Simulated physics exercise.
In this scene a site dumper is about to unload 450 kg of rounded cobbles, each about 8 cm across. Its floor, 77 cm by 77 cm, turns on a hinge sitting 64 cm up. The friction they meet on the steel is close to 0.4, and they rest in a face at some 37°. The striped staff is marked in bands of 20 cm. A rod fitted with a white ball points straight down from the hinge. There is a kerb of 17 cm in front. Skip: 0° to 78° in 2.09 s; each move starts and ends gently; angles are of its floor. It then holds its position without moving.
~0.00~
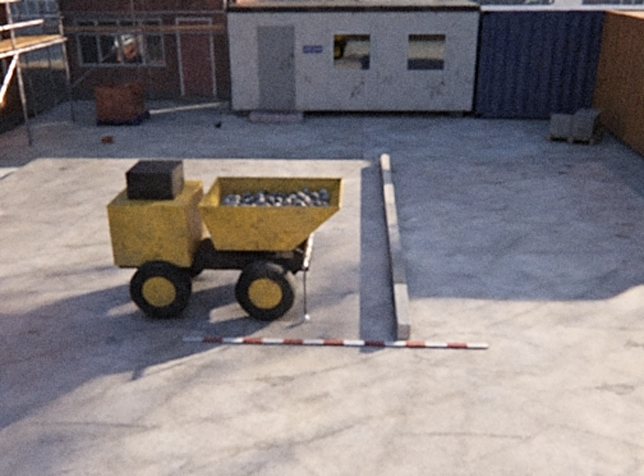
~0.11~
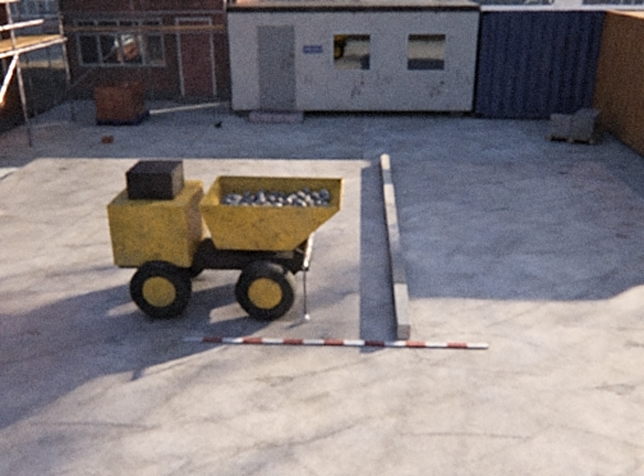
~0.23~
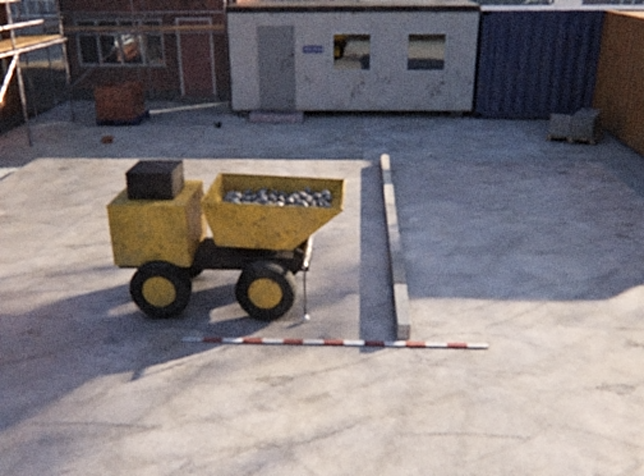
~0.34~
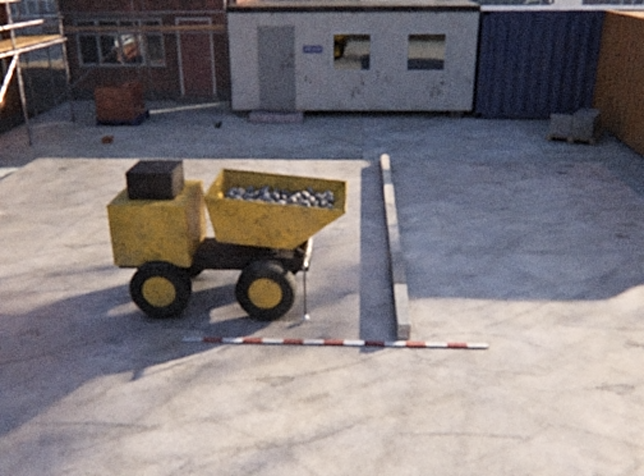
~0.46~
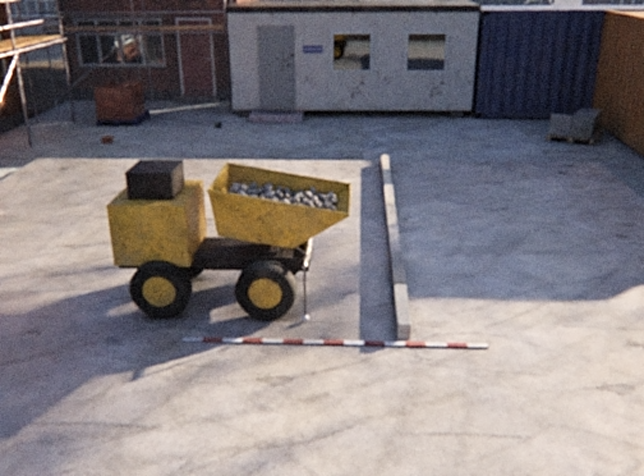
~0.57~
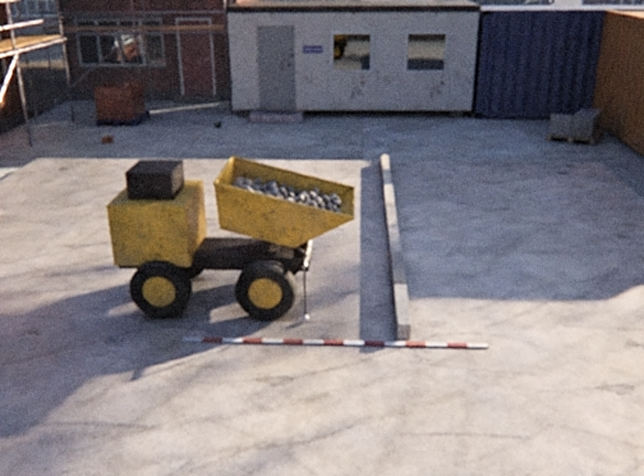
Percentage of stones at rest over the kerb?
Some 50 percent.
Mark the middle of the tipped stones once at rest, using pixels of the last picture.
Resting centre: About (403, 297).
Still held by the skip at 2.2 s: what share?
Roughly 30 per cent is still inside.
After 1.6 s the floor is at 66°; 100 % in the skip; the foremost stones are at (379, 257).
After 2.2 s the floor is at 78°; 29 % in the skip, 43 % on this side of the kerb, 29 % over the kerb; the foremost stones are at (469, 300).
After 2.5 s the floor is at 78°; 4 % in the skip, 51 % on this side of the kerb, 45 % over the kerb; the foremost stones are at (520, 304).
After 5.1 s the floor is at 78°; 0 % in the skip, 51 % on this side of the kerb, 49 % over the kerb; the foremost stones are at (566, 287).
